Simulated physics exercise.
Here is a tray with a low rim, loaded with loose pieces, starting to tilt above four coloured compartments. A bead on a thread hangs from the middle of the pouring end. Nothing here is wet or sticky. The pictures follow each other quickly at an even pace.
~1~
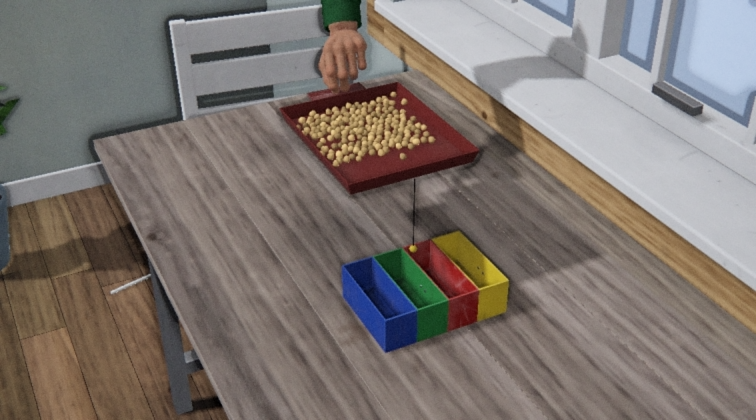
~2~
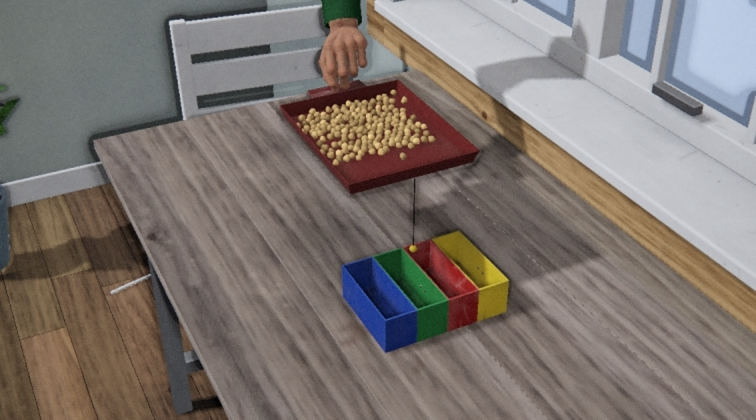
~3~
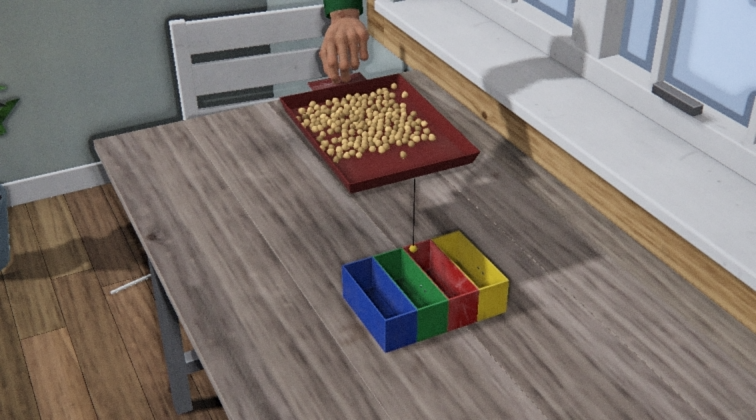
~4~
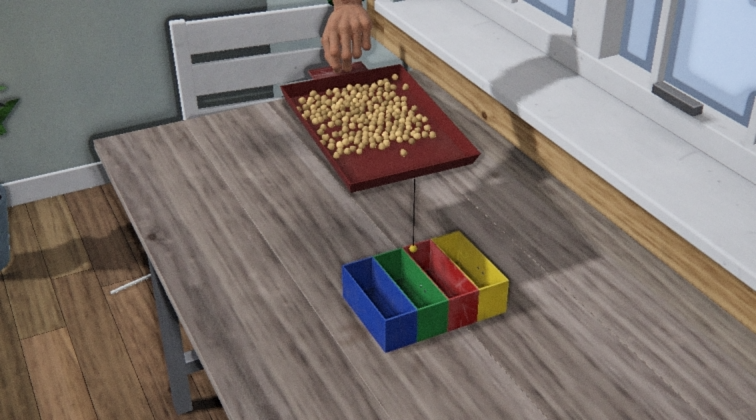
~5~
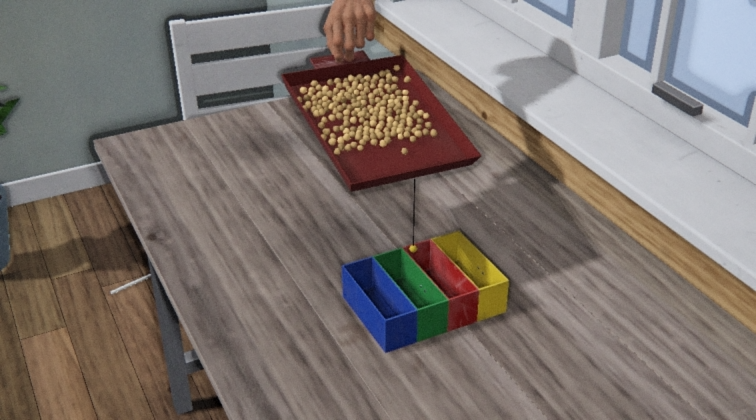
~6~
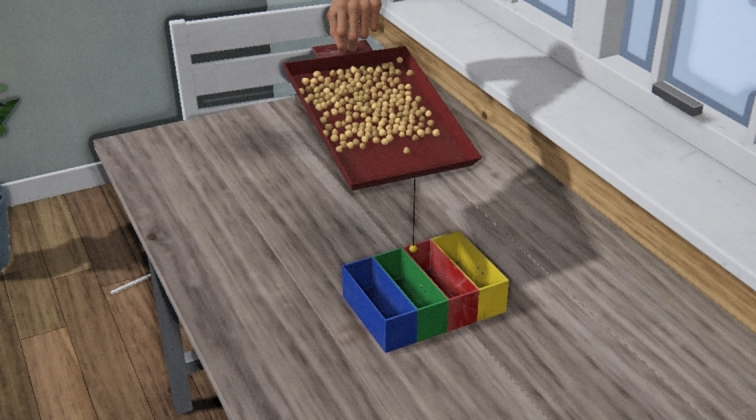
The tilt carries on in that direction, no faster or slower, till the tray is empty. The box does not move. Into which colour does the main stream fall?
Most goes to the yellow cell.
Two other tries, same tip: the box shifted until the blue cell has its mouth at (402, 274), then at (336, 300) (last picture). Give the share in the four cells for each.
In turn 90 and 30 in a hundred.
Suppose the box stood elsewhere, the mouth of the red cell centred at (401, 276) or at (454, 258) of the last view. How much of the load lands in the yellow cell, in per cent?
About 20 and 30 per cent.
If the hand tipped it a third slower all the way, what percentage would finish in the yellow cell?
It comes to 40 per cent or so.
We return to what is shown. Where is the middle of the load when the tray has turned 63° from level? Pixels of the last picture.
Around (440, 165).
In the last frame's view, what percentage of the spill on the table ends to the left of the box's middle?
Close to 0 per cent.
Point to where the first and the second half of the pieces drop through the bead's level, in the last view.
The first part at (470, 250); the rest at (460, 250).
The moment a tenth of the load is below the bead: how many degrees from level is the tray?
Roughly 70°.
Shortly afterwards, tray tipped steeply; the bulk on the tray; only a few in the red cell; only a few in the yellow cell; a little falling or outside the box.
Next, tray tipped past a quarter turn; near a quarter on the tray; near a quarter in the yellow cell; a little in the red cell; only a few in the green cell; only a few in the blue cell; near a third falling or outside the box.
Some moments later, tray tipped past a quarter turn; near a third in the yellow cell; near a quarter in the red cell; a little in the green cell; only a few in the blue cell; near a quarter falling or outside the box.
In the end, tray tipped past a quarter turn; near a third in the yellow cell; near a quarter in the red cell; a little in the green cell; only a few in the blue cell; near a quarter outside the box.
